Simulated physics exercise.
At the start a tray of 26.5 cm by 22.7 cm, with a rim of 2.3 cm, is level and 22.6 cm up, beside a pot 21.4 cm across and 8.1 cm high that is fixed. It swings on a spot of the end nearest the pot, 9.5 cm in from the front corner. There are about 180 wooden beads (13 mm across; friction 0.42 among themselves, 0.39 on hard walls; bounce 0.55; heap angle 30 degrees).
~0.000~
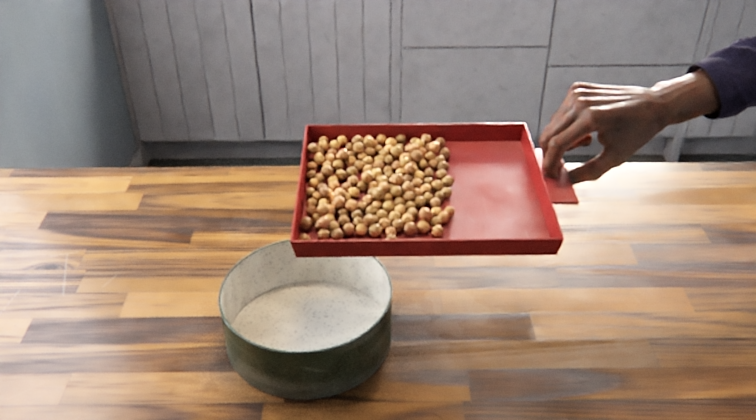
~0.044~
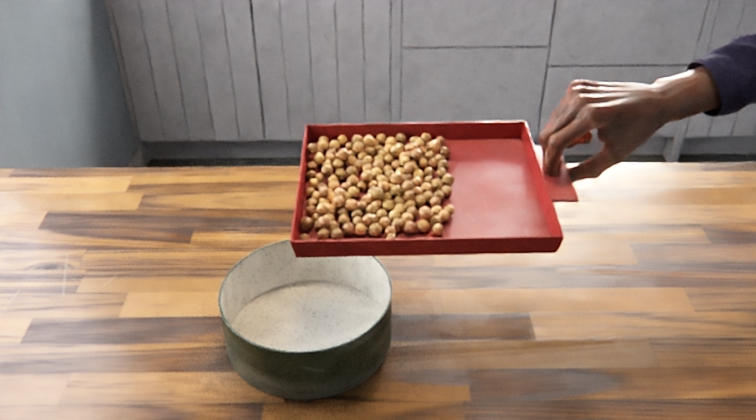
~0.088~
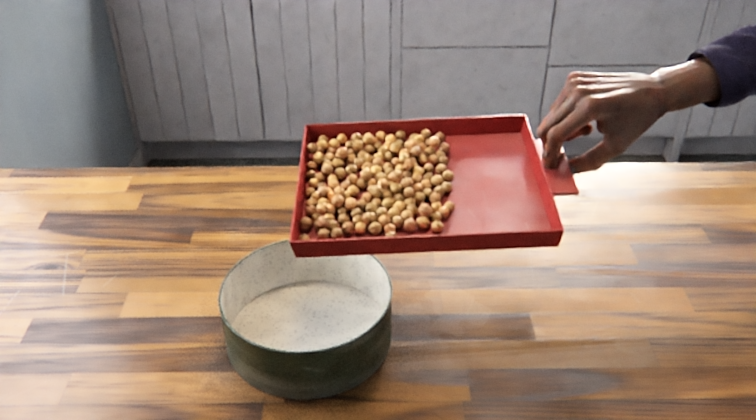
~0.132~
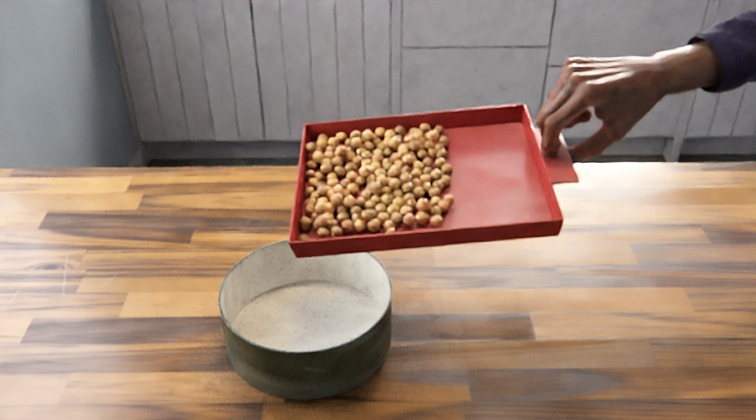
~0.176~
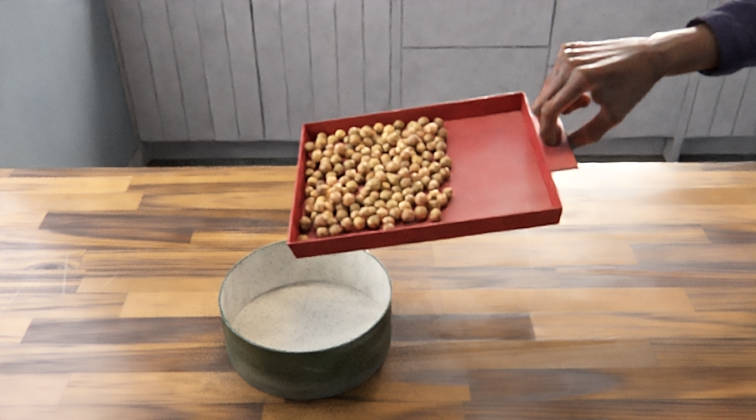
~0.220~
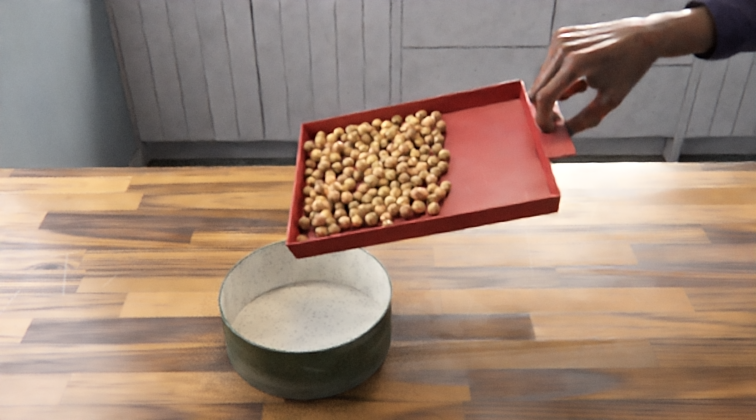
A red tray with small round tan beads gathered in its left half is held by a hand at the right, above a striped wooden counter, seen from the front and slightly above. Below its left end sits a round dark green pot with a pale inside, before grey panelled cupboards. The hand slowly lifts the tray's right end, tilting it leftward, while the beads stay bunched and the camera stays still.
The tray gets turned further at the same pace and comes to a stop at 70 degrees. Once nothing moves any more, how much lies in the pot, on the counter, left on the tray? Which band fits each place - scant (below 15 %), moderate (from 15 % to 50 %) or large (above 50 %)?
Pot: There'll be not much; counter: There'll be not much; tray: There'll be over half the quantity.
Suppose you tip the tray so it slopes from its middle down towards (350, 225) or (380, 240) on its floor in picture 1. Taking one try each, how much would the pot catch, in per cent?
That would be close to 5 per cent, then close to 0 per cent.
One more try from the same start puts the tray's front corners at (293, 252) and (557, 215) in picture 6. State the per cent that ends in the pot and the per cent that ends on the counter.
That works out as pot 0 and counter 5.
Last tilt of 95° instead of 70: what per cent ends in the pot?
Around 60 per cent, then.
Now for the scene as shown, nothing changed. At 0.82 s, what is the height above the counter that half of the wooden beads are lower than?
Height: Around 28 cm.
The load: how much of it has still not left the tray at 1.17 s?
Roughly 95 percent of the load, I'd say.
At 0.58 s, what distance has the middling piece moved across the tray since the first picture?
Around 2 centimetres.
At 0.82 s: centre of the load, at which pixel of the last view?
My estimate is roughly (323, 150).
After 0.58 s, tilt 40 degrees; the tray holds 100 %, the pot 0 %.
After 0.82 s, tilt 59 degrees; the tray holds 100 %, the pot 0 %.
Then, at 1.17 s, tilt 70 degrees; the tray holds 95 %, the pot 0 %.
In the end, at 2.1 s, pot 0 %, counter 5 %, tray 95 %.
